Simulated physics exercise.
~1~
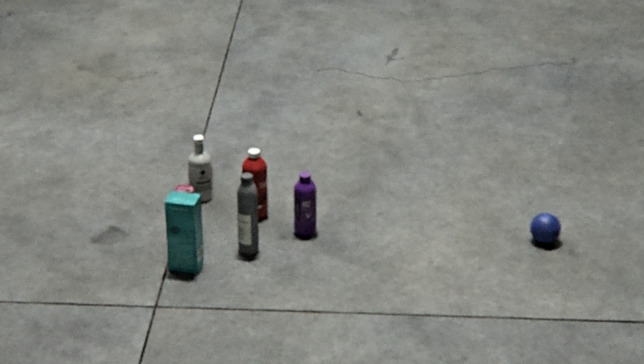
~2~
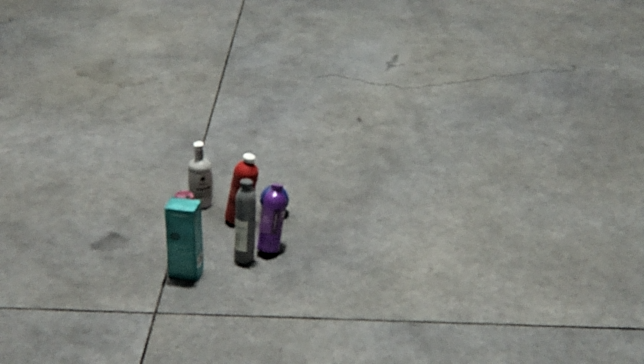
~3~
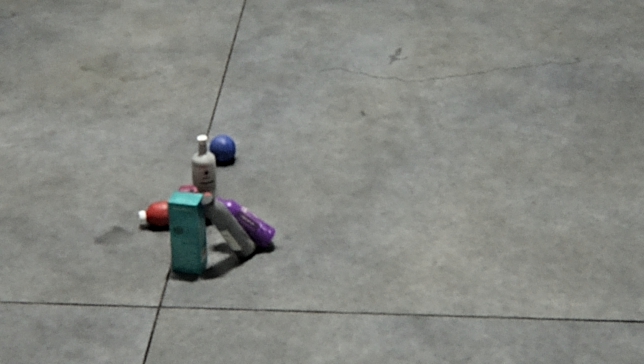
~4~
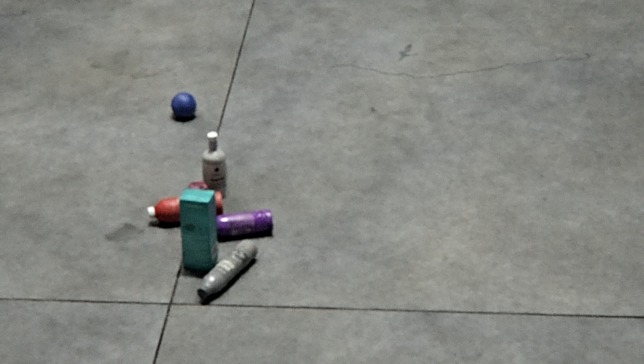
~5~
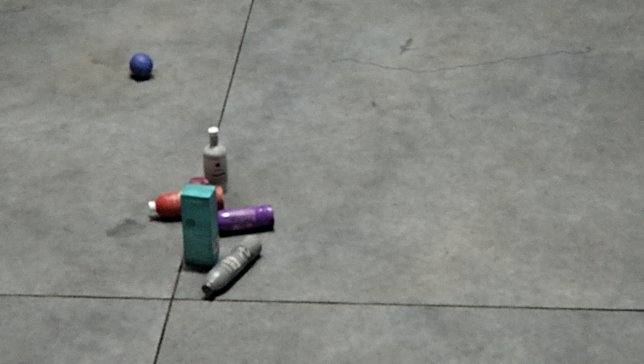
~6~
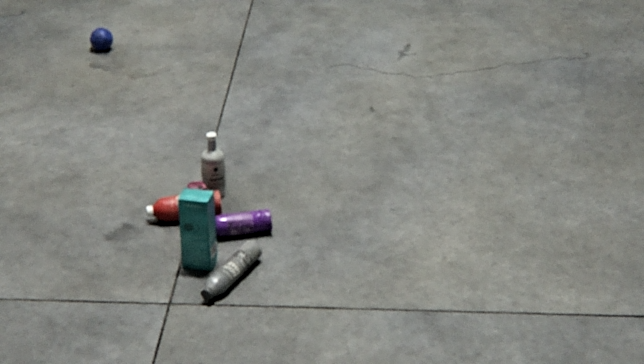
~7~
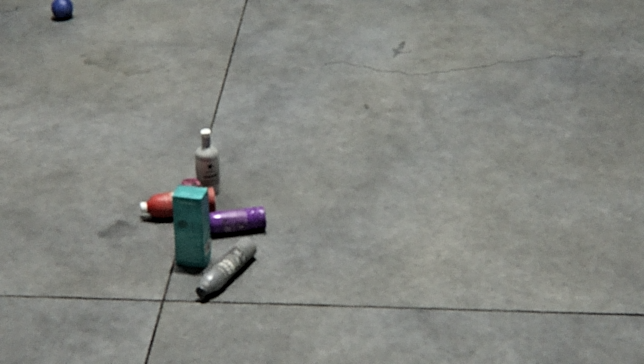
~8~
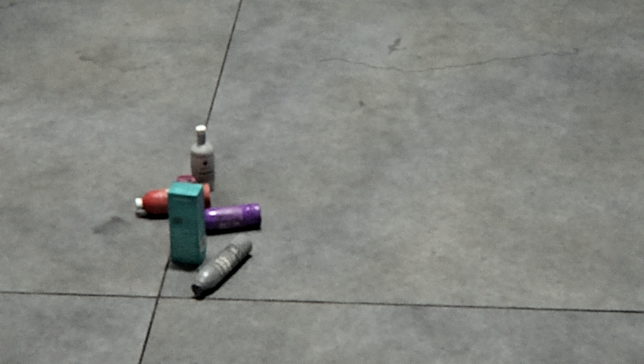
A turquoise carton stood among a few bottles on a concrete floor as a blue ball rolled in from the right, knocked over the red, purple and grey bottles, and rolled away out of view, leaving the carton and white bottle standing.
